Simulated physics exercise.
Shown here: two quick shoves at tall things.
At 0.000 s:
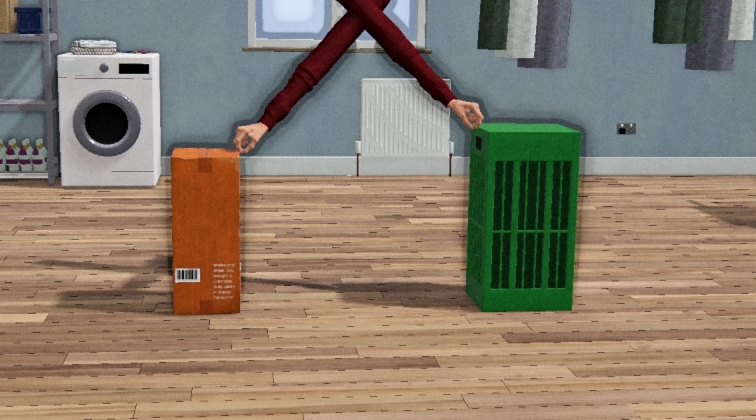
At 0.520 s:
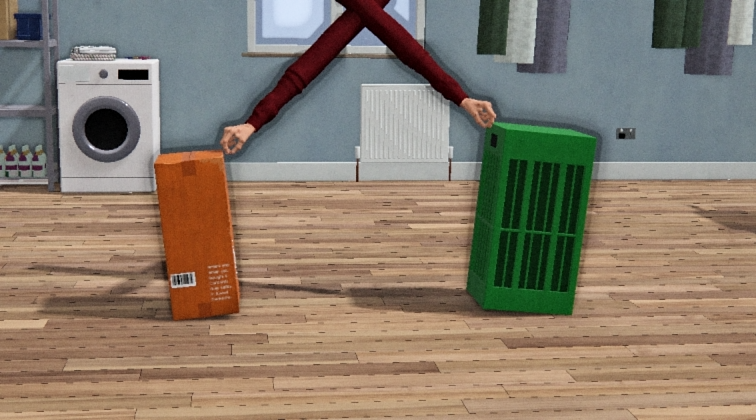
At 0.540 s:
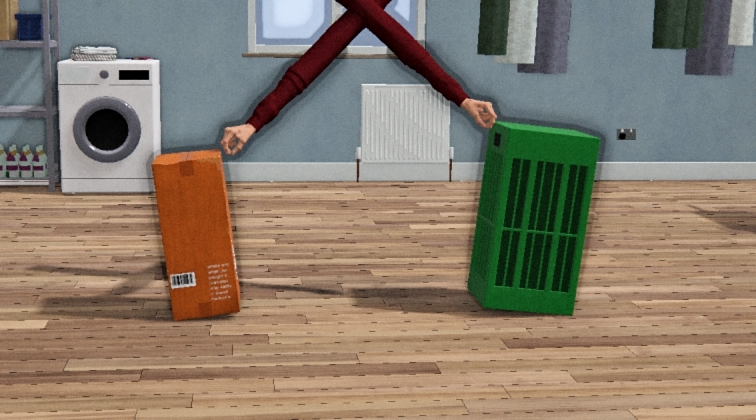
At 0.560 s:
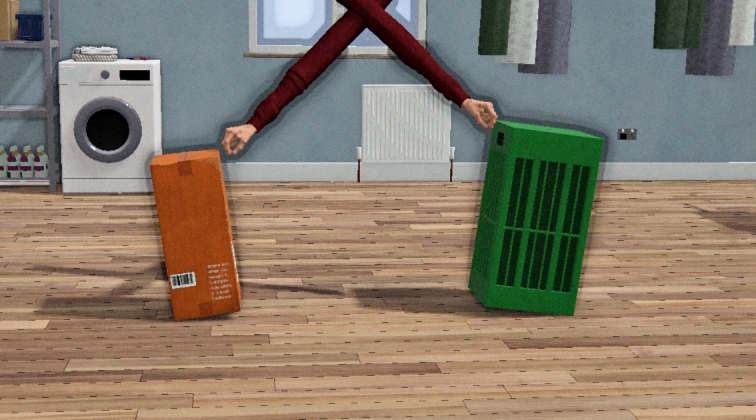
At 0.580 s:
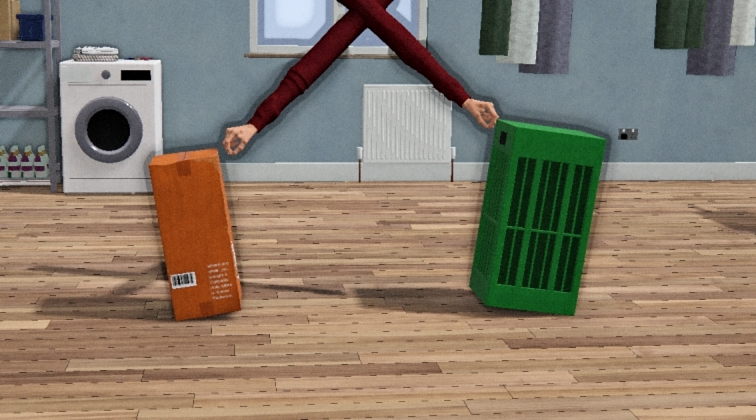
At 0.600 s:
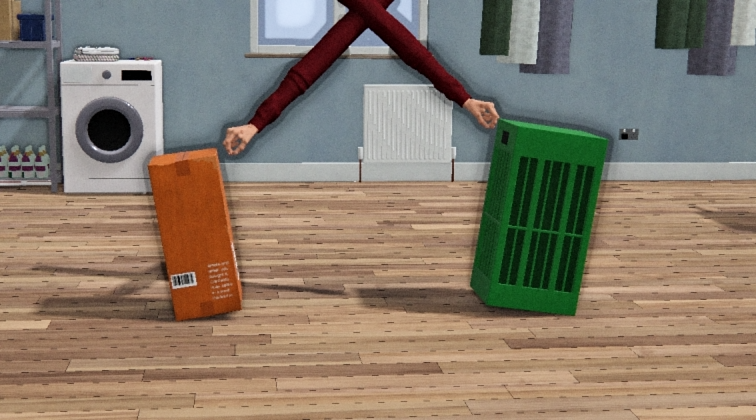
In a laundry room with a wooden floor, an orange parcel and a green crate stand upright as two crossed, red-sleeved arms reach down to their top edges. The hands push outward, tilting the parcel left and the crate right, and both then lean slightly farther.
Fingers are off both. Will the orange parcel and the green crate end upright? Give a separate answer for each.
What happens is the orange parcel recovers while the green crate recovers.
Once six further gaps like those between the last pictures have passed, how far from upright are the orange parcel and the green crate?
Around 10° for the first and 8° for the second.
By 0.84 s, orange parcel 4° off upright near (204, 234); green crate upright near (525, 220).
By 1.08 s, orange parcel 4° off upright near (216, 234); green crate upright near (522, 221).
When it is over (2.0 s), the orange parcel rocks back upright, near (210, 237); the green crate rocks back upright, near (523, 221).
